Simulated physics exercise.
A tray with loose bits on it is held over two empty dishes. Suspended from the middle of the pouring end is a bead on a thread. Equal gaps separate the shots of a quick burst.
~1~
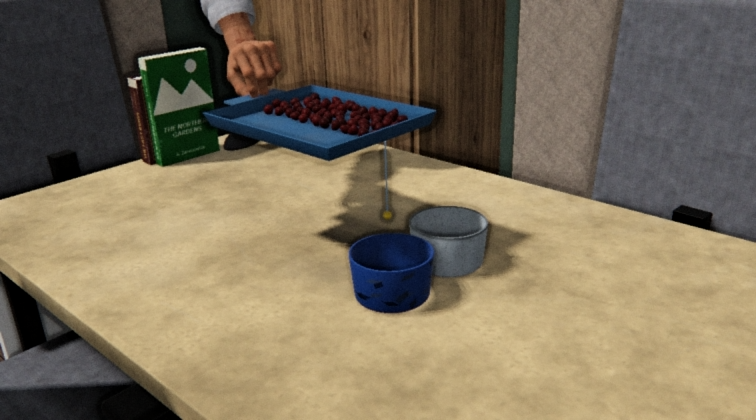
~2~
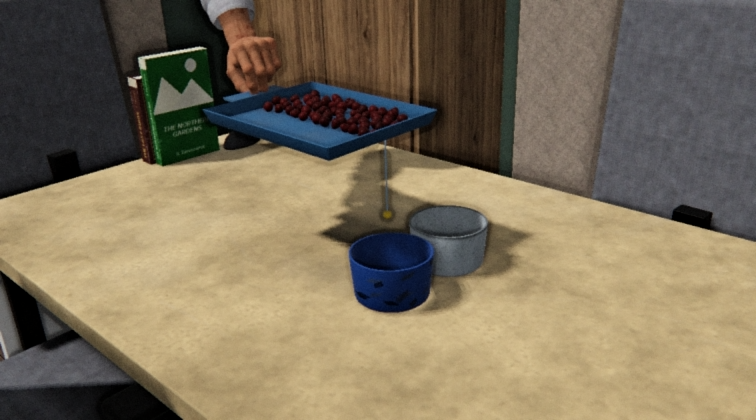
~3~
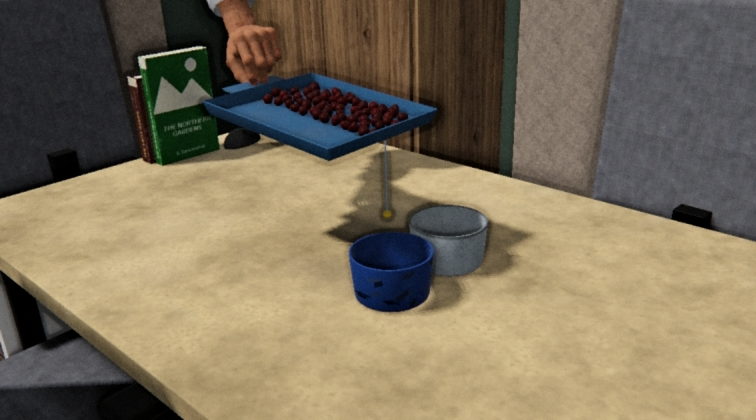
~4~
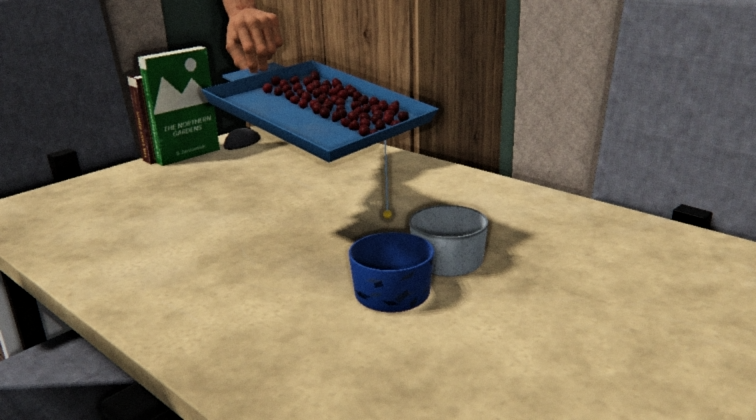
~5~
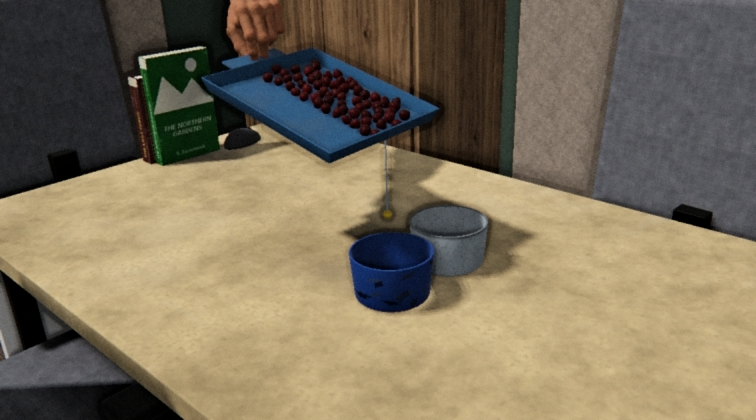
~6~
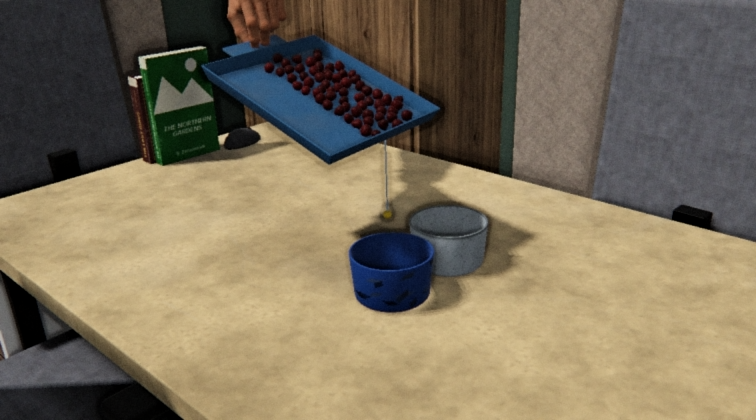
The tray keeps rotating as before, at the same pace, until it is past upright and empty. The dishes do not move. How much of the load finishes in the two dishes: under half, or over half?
Over half.
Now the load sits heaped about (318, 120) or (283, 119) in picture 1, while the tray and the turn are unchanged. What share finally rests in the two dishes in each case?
About 70 and 70 per cent.
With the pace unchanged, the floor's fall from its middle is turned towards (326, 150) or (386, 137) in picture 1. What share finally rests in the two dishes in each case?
Shares, approx.: 20 %, then 80 %.
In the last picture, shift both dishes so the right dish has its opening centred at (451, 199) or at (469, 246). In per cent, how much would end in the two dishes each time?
About 20% on the first try and 0% on the second.
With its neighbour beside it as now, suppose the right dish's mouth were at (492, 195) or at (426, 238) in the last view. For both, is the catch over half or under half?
At place one a lesser share; at place two the greater share.
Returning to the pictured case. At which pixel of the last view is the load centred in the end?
It settles centred around (392, 284).
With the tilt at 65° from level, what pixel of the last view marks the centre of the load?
At about (373, 127).
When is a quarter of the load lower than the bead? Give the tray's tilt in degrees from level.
The tilt is near 85° by then.
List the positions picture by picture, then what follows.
In the first picture, corners of the pouring end (328, 145) and (430, 111), level; middle of the load (335, 113), dried cherries; left dish (423, 282); right dish (479, 249); bead on its thread (387, 215).
In the second picture, corners of the pouring end (328, 145) and (430, 110), level; middle of the load (335, 111).
In the third picture, corners of the pouring end (329, 146) and (430, 109), tipped barely, lowest at the left corner; middle of the load (335, 106).
In the fourth picture, corners of the pouring end (329, 148) and (431, 108), tipped a little, lowest at the left corner; middle of the load (335, 99).
In the fifth picture, corners of the pouring end (330, 149) and (432, 108), tipped a little, lowest at the left corner; middle of the load (336, 93).
In the sixth picture, corners of the pouring end (331, 151) and (433, 107), tipped clearly, lowest at the left corner; middle of the load (338, 87); left dish (423, 282); right dish (479, 248).
Just after the last frame, tray tipped steeply; almost all on the tray; just a few in the left dish; about a tenth in the air.
A moment on, tray tipped past a quarter turn; roughly half in the left dish; roughly a quarter in the right dish; about a tenth outside both; about a tenth in the air.
Further on, tray tipped past a quarter turn; roughly two thirds in the left dish; roughly a quarter in the right dish; roughly a quarter outside both.
When it is over, tray tipped past a quarter turn; roughly two thirds in the left dish; roughly a quarter in the right dish; roughly a quarter outside both.
